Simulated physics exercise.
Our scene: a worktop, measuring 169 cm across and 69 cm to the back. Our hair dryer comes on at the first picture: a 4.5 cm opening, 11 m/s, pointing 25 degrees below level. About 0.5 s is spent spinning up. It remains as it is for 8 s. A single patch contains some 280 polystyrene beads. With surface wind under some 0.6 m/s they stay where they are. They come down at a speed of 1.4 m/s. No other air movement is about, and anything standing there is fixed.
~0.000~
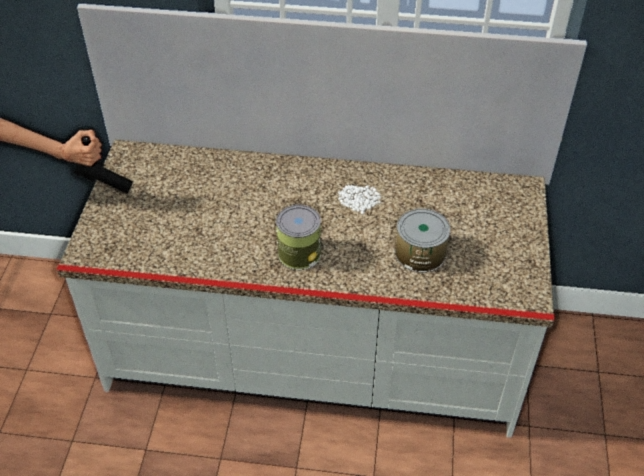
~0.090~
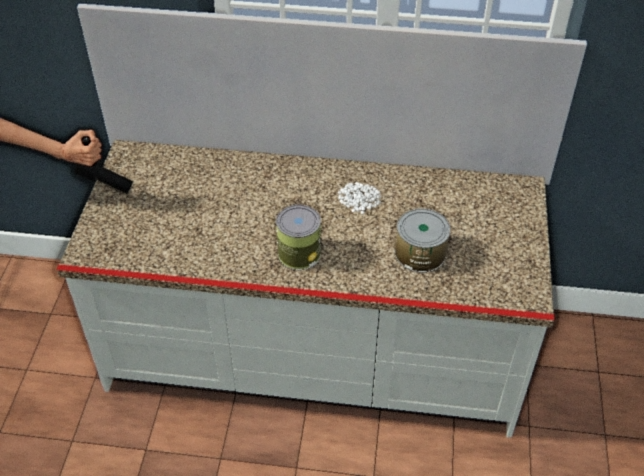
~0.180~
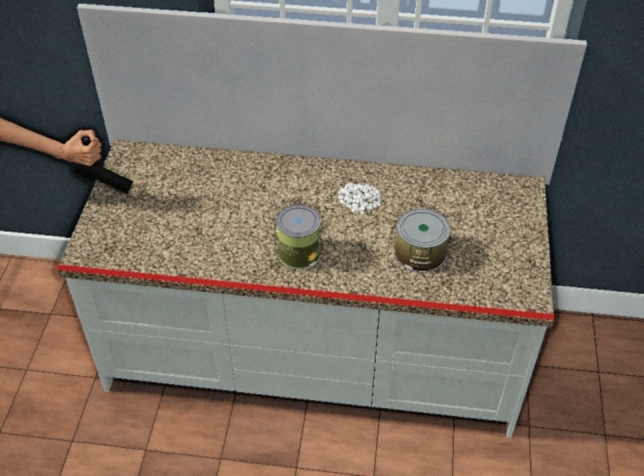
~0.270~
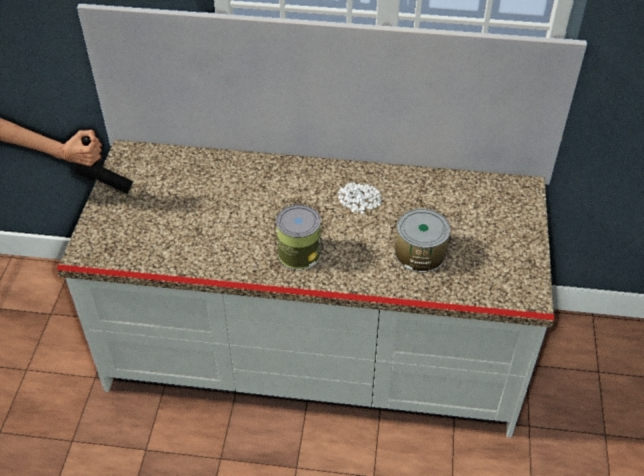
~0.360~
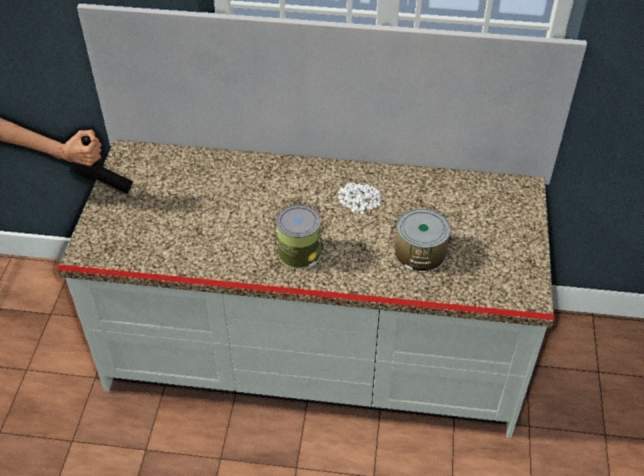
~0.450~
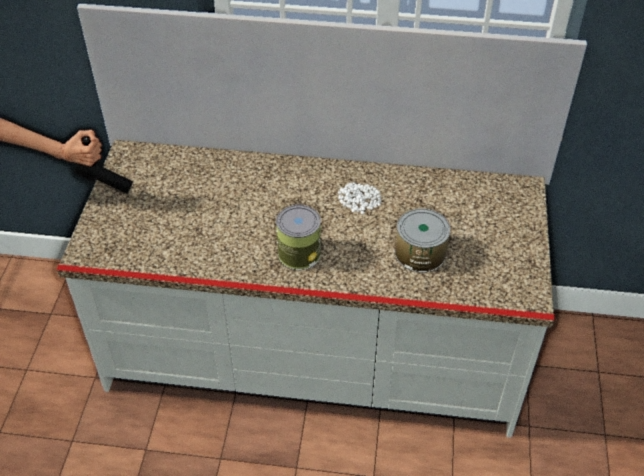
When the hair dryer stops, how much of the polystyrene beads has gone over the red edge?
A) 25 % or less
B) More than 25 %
A.
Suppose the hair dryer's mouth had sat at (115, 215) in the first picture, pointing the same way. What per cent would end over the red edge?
In that case some 0 per cent.
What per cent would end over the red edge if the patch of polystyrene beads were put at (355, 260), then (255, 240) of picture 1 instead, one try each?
In turn: 80 per cent, 90 per cent.
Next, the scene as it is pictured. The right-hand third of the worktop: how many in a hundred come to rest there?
Roughly 0 in a hundred.
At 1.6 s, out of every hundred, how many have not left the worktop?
About 60 % remain.
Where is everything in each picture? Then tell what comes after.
In the first picture, the middle of the polystyrene beads is near (359, 199), none has stirred yet and the mouth of the hair dryer is at (130, 188).
In the second picture, the middle of the polystyrene beads is near (359, 197), none has stirred yet and the red edge is centred on (299, 295).
In the third picture, the middle of the polystyrene beads is near (359, 197), none has stirred yet, the top of a large tin is at (424, 228) and the top of a tin is at (298, 221).
In the fourth picture, the middle of the polystyrene beads is near (359, 198) and none has stirred yet.
In the fifth picture, the middle of the polystyrene beads is near (359, 198) and none has stirred yet.
In the sixth picture, the middle of the polystyrene beads is near (359, 198) and none has stirred yet.
After 1.6 s the count stands so, 0 % are over the red edge; the middle of those still in play is near (512, 191).
After 2.6 s the count stands so, 0 % are over the red edge.
After 4.4 s the count stands so, 0 % are over the red edge.
After 8.0 s, at the end, 0 % are over the red edge.
